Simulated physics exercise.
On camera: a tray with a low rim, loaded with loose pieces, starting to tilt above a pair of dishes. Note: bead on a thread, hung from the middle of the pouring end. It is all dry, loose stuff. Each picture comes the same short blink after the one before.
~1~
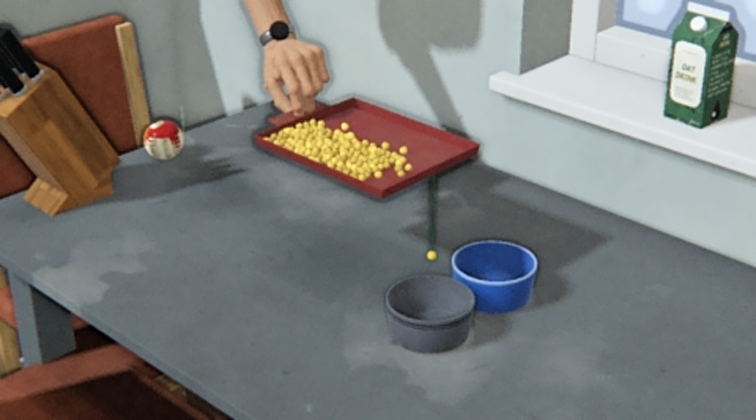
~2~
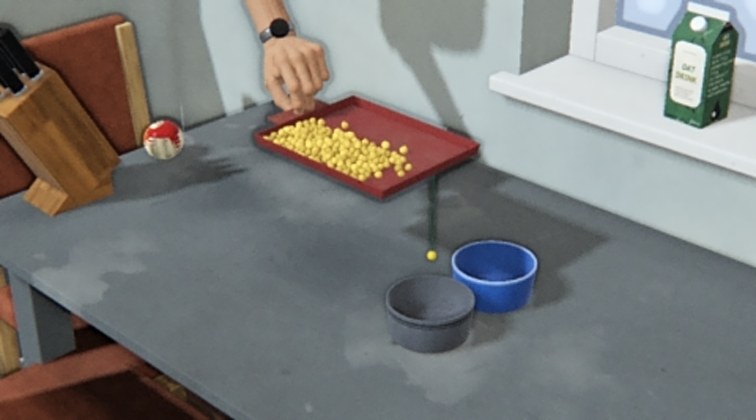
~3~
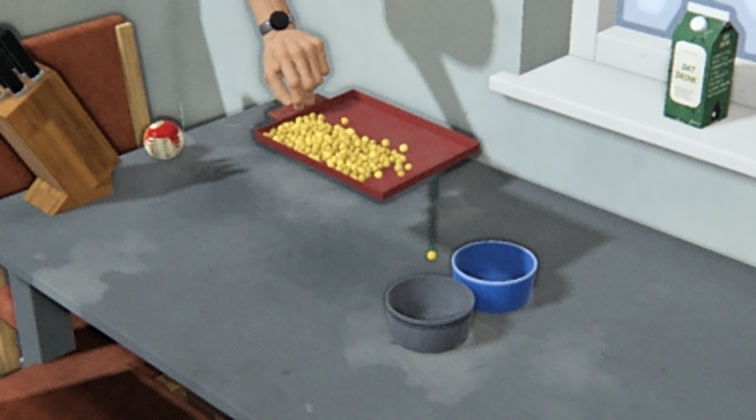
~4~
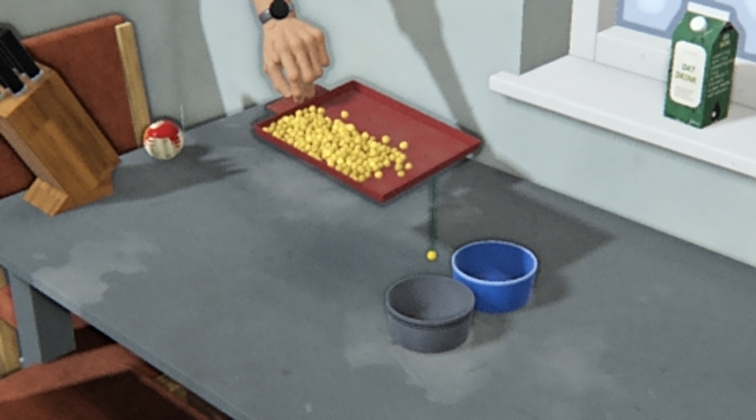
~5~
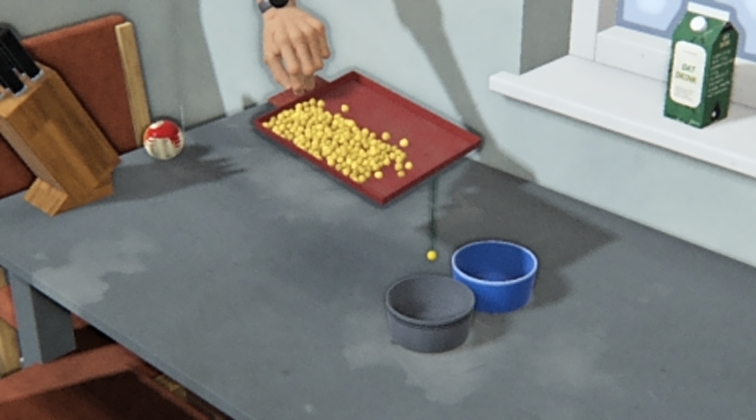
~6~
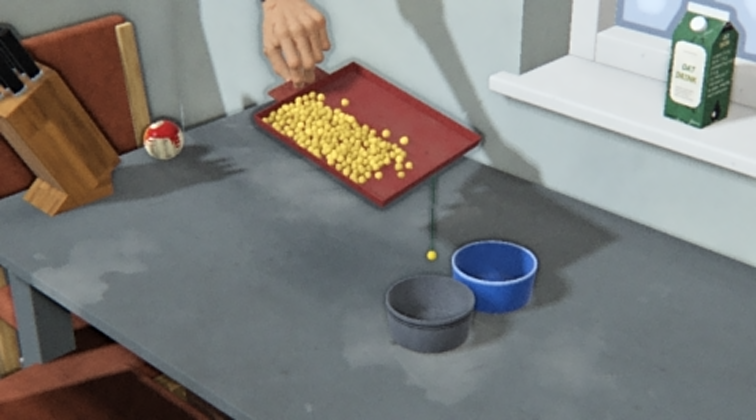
A hand slowly raises the back of a red tray of yellow balls above two bowls.
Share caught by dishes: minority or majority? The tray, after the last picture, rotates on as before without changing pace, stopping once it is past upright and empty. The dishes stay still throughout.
Most is lost.
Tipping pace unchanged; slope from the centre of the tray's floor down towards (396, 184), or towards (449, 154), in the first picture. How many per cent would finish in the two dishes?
The first try would leave around 60 per cent there, the second around 30 per cent.
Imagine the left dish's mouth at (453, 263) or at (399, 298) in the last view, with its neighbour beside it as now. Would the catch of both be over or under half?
Held in all, by try: A smaller portion, then a larger portion.
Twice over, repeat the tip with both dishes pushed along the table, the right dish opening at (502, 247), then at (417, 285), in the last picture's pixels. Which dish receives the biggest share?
First the left one, then right.
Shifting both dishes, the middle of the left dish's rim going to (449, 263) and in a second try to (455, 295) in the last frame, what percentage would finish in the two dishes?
Roughly 0% the first time and 20% the second time.
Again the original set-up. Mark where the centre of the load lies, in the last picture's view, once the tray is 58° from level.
In the last view, the load is centred near (359, 156).
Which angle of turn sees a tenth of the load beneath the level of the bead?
Close to 85 degrees, I reckon.
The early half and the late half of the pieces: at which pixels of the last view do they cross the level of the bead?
Roughly at (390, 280) first, and then at (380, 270).
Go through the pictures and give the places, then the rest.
The first picture shows corners of the pouring end (382, 188) and (477, 144), level; middle of the load (336, 149), puffed corn balls; left dish (463, 329); right dish (527, 290); bead on its thread (432, 256).
The second picture shows corners of the pouring end (382, 189) and (477, 144), level; middle of the load (336, 148).
The third picture shows corners of the pouring end (383, 191) and (477, 142), tipped barely, lowest at the left corner; middle of the load (336, 146).
The fourth picture shows corners of the pouring end (383, 193) and (478, 141), tipped a little, lowest at the left corner; middle of the load (336, 142).
The fifth picture shows corners of the pouring end (383, 196) and (478, 139), tipped a little, lowest at the left corner; middle of the load (336, 139).
The sixth picture shows corners of the pouring end (383, 199) and (478, 137), tipped a little, lowest at the left corner; middle of the load (336, 136); left dish (463, 329); right dish (527, 290).
Just after the last frame, tray tipped steeply; almost all on the tray; just a few outside both; just a few in the air.
A moment on, tray tipped right over; the larger part on the tray; just a few in the left dish; about a tenth outside both; about a tenth in the air.
Further on, tray tipped past a quarter turn; roughly a third in the left dish; roughly two thirds outside both.
When it is over, tray tipped past a quarter turn; roughly a third in the left dish; not one in the right dish; roughly two thirds outside both.
